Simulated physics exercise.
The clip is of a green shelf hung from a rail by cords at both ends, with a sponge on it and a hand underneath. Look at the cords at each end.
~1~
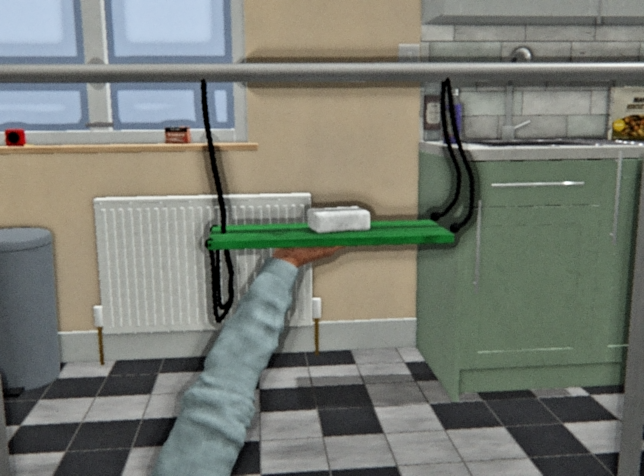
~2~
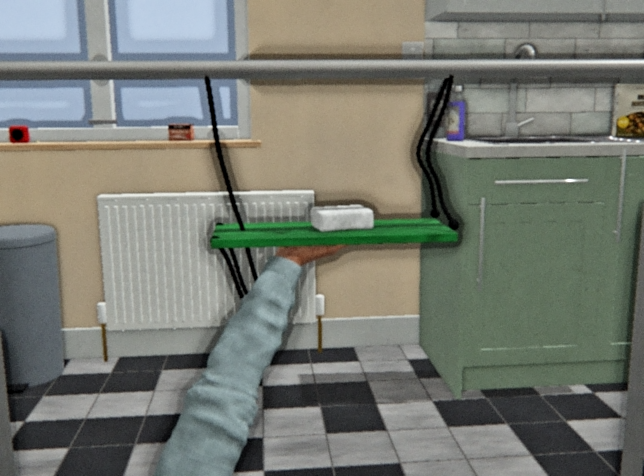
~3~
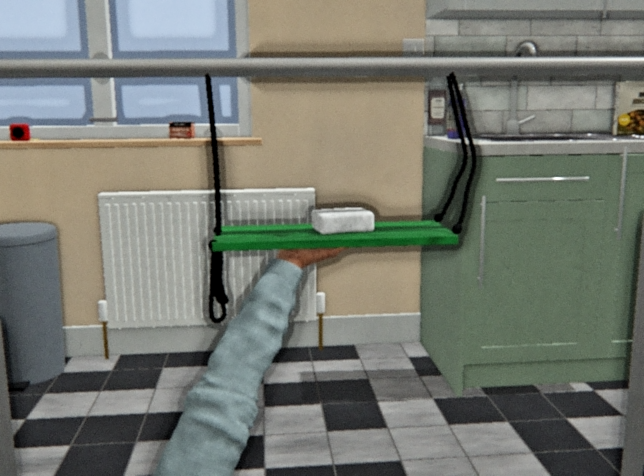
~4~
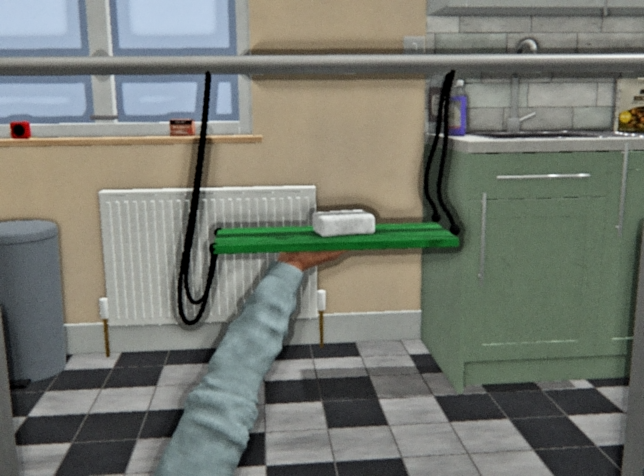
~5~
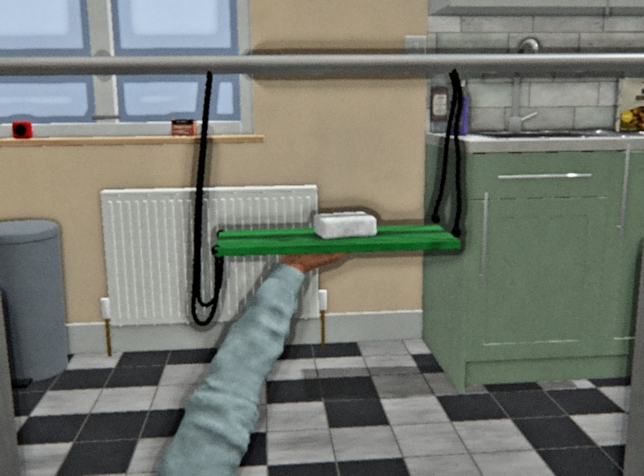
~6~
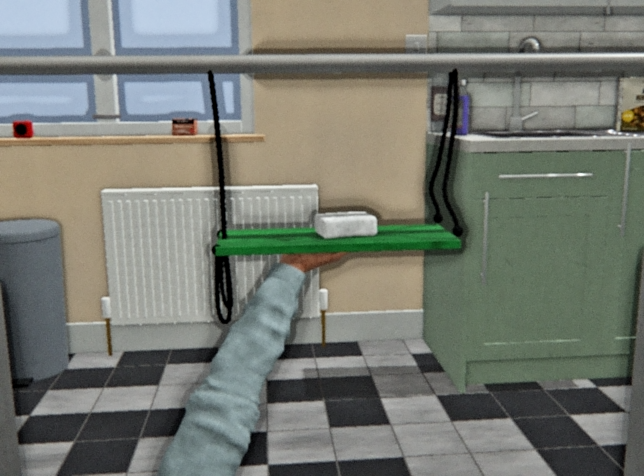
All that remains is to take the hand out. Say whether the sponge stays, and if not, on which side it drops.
The sponge slides off to the left.
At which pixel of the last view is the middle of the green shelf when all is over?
Its middle is at (366, 310).
Then, 0.78 s past the final frame, board tipped 23° down to the left; sponge on the floor.
Then, 1.42 s past the final frame, board tipped 35° down to the left; sponge on the floor.
When it is over, board tipped 44° down to the left; sponge on the floor. The sponge falls from the left end.
